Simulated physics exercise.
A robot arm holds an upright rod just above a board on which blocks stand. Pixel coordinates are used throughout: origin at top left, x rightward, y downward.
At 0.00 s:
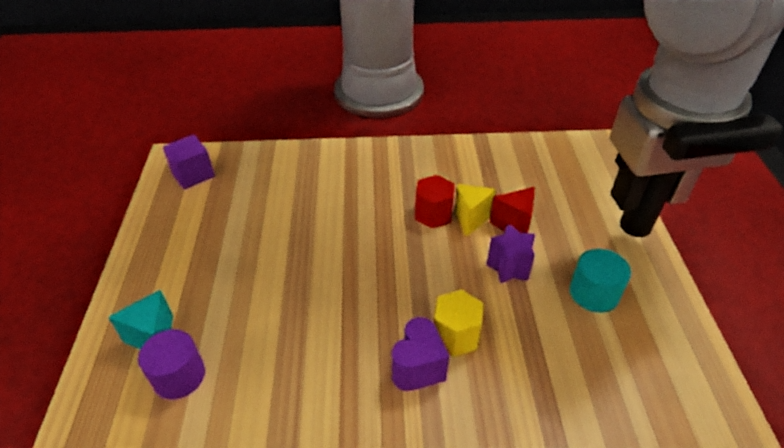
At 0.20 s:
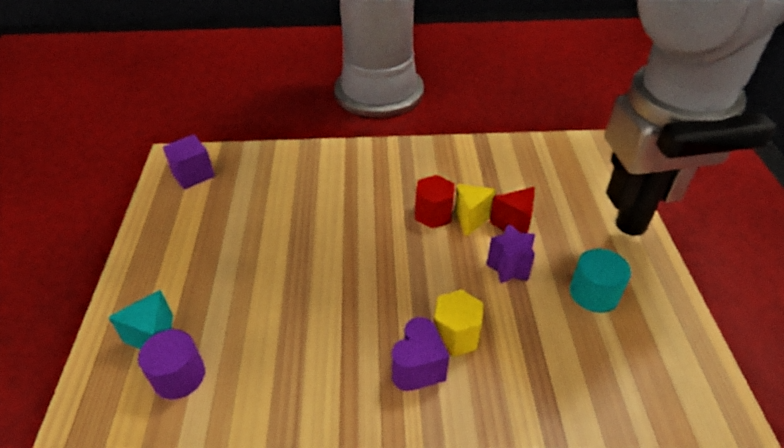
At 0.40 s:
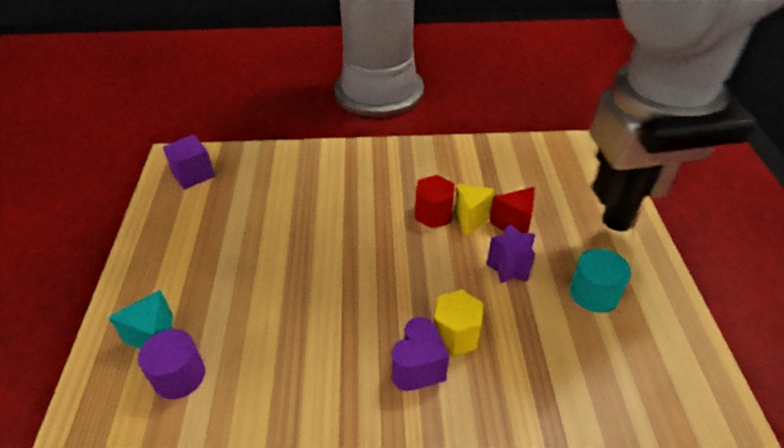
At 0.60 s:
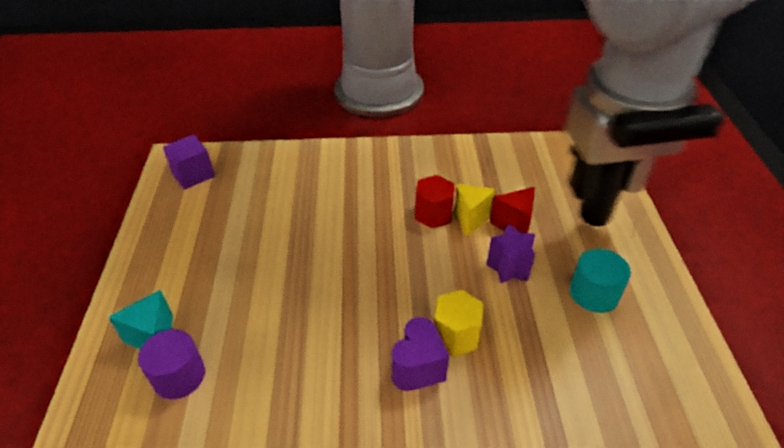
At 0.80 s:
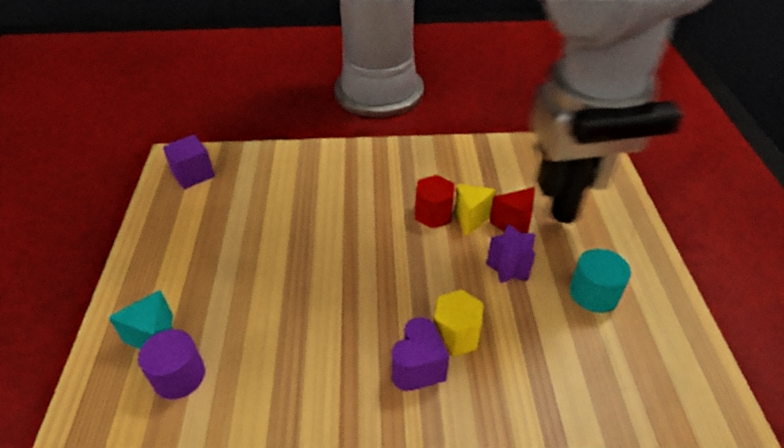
A robot arm moves its black rod left above a board of still, colored blocks.
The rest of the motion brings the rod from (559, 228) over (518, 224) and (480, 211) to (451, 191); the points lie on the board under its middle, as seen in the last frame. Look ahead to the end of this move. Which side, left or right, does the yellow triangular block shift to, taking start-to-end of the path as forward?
It's going to go right.
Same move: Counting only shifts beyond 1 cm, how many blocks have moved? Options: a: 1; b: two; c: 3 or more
c.
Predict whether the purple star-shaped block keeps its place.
When the path is over, the purple star-shaped block is still on its spot.
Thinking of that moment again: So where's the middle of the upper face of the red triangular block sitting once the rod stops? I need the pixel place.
Just about (460, 199).
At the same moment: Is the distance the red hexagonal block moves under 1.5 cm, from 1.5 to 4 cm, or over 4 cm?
The middle band: 1.5 to 4 cm.
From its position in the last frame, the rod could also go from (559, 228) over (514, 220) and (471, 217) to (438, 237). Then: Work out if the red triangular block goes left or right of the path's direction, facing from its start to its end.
It gets pushed left.
The first path, step by step. One third of the way, rod at (520, 209); yellow triangular block at (469, 192); red triangular block at (494, 200), turned 25° anticlockwise.
Two thirds of the way, rod at (482, 196); red hexagonal block at (418, 185), turned 30° anticlockwise; yellow triangular block at (449, 182); red triangular block at (463, 200), turned 35° anticlockwise.
At the end, rod at (453, 177); red hexagonal block at (406, 185), turned 65° anticlockwise; yellow triangular block at (428, 169), turned 50° anticlockwise; purple star-shaped block unmoved; red triangular block at (460, 199), turned 45° anticlockwise.
